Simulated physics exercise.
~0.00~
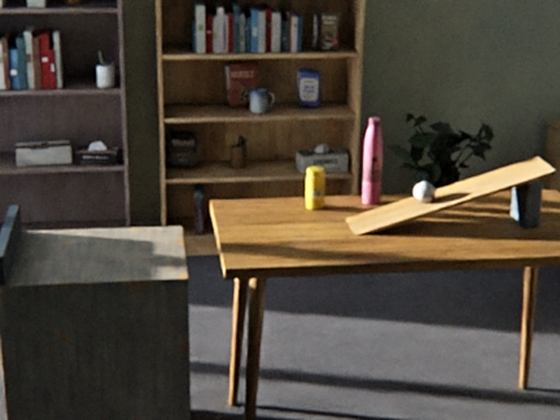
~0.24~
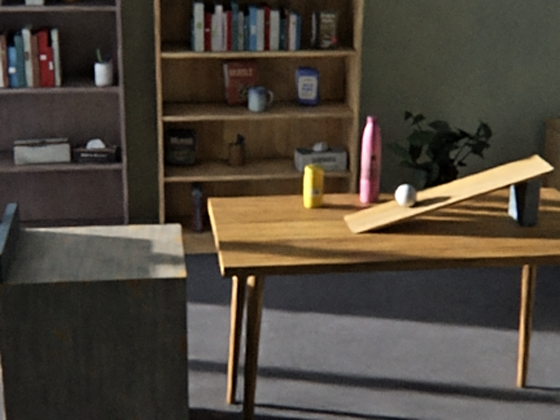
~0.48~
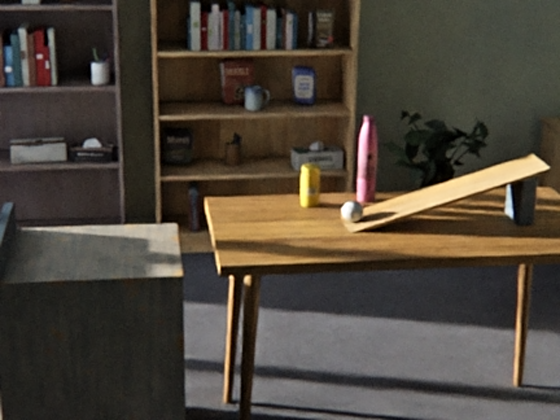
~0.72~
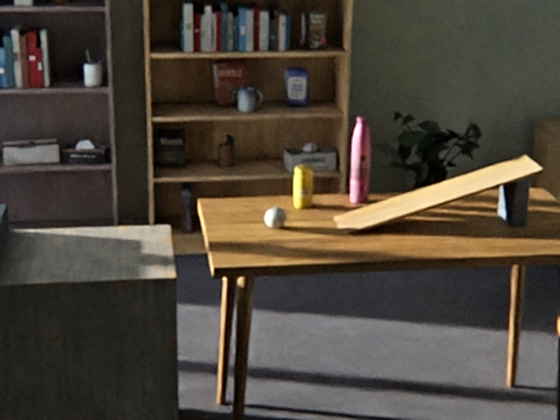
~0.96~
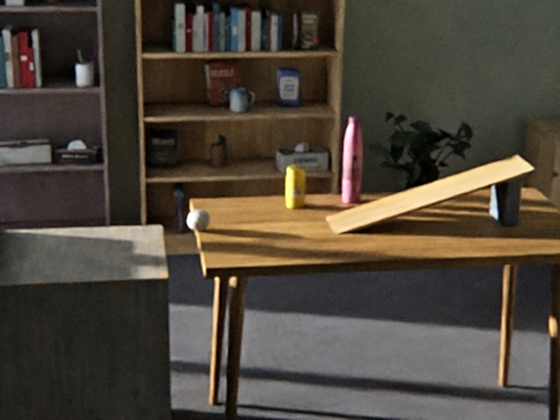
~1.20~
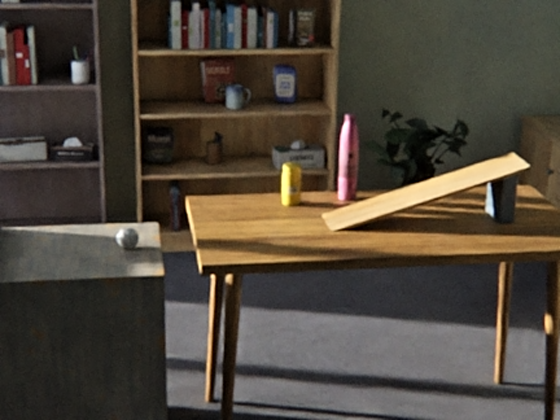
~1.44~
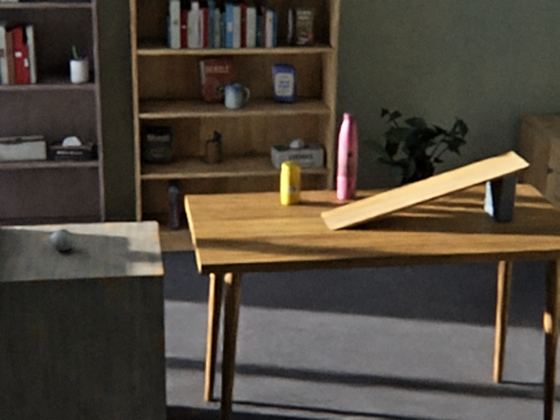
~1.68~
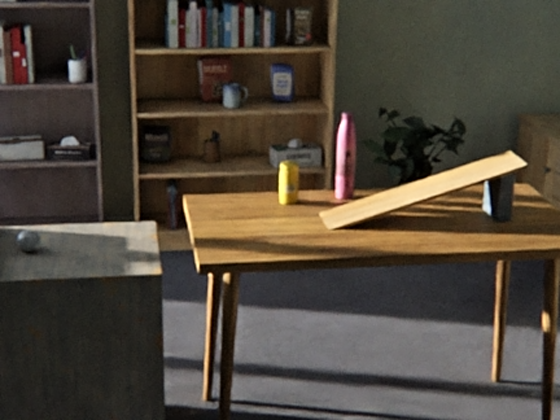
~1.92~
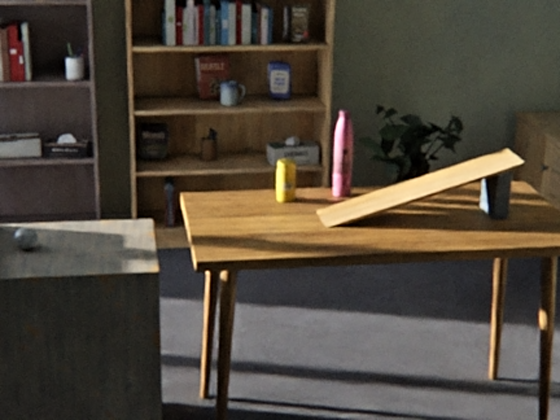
At the start, a small pale ball, like a white onion, sits on a wooden ramp propped on a table, with a yellow jar and a pink bottle standing behind it. The ball rolls down the ramp to the left and off its low end onto the tabletop. It keeps rolling left past the jar to the table's edge, then crosses the gap and comes onto the lower grey top beyond. There it rolls on, slowing toward the far side, and comes to rest near the left end, while the jar and bottle stay standing in place.
